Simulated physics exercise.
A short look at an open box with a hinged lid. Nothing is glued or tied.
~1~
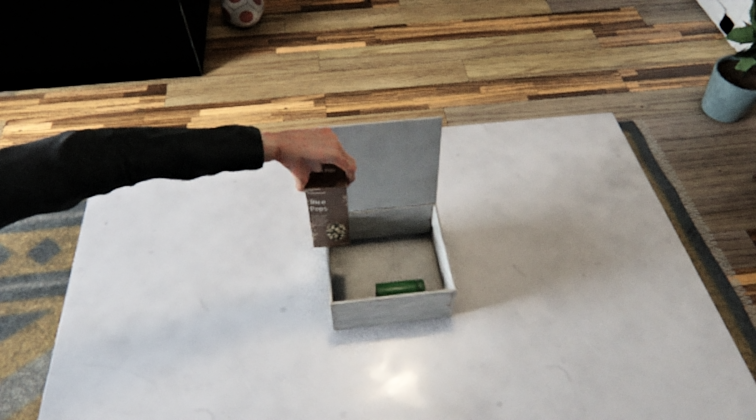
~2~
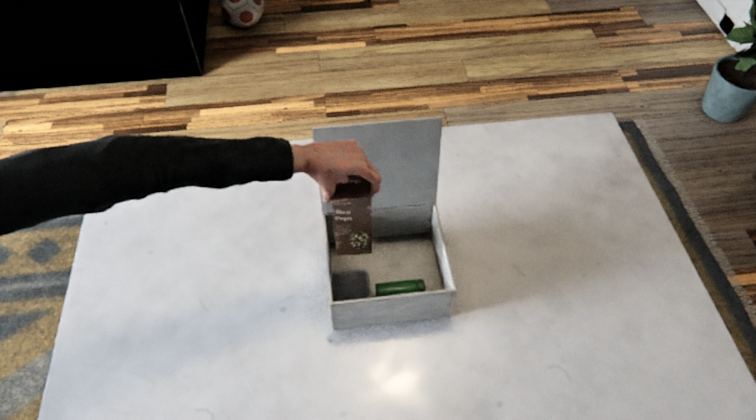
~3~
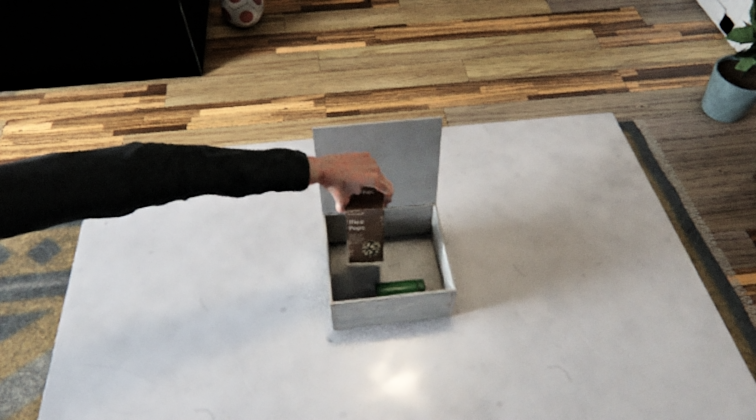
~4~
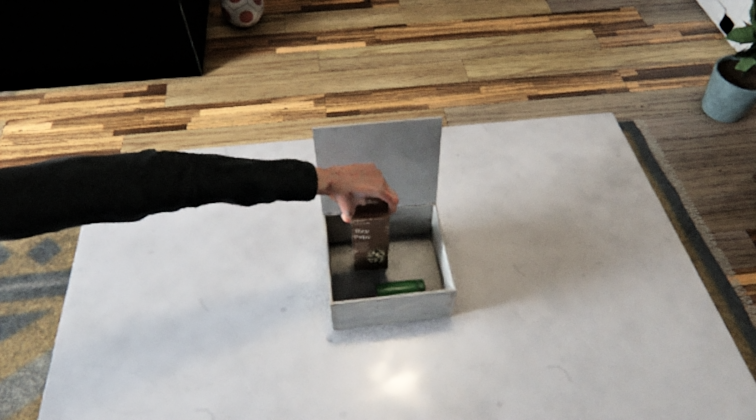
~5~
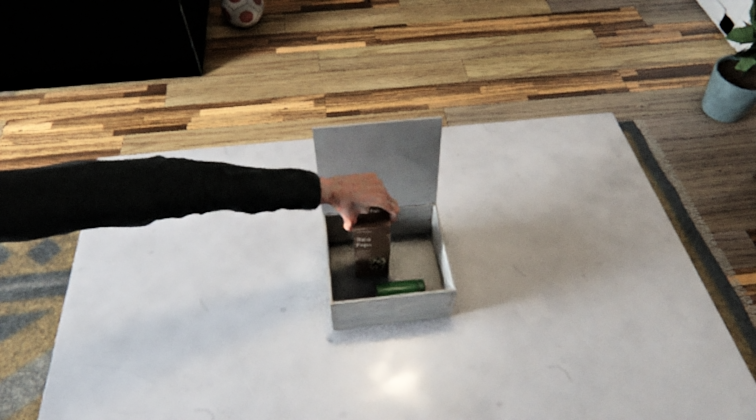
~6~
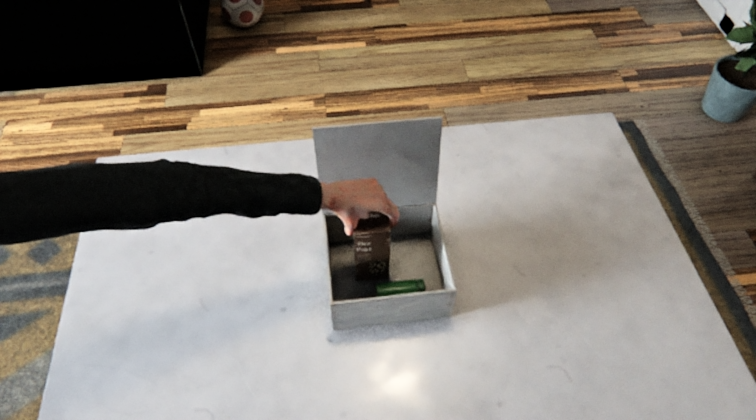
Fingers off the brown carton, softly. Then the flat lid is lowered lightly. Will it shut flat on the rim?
The lid is held up.
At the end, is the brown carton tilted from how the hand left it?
It ends up tilted.
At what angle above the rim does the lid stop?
Some 18° above the rim.
Then, 1.30 s on from there, lid 88° above the rim.
Then, 1.70 s on from there, lid 54° above the rim.
Then, 1.90 s on from there, lid 34° above the rim; brown carton turned 23° from how it was put near (373, 261).
Then, 2.00 s on from there, lid 19° above the rim; brown carton turned 46° from how it was put near (374, 275).
In the end, lid 18° above the rim; toppled in the box, brown carton; green shaker unmoved. At the end, from the last picture's camera, brown carton near (373, 272).
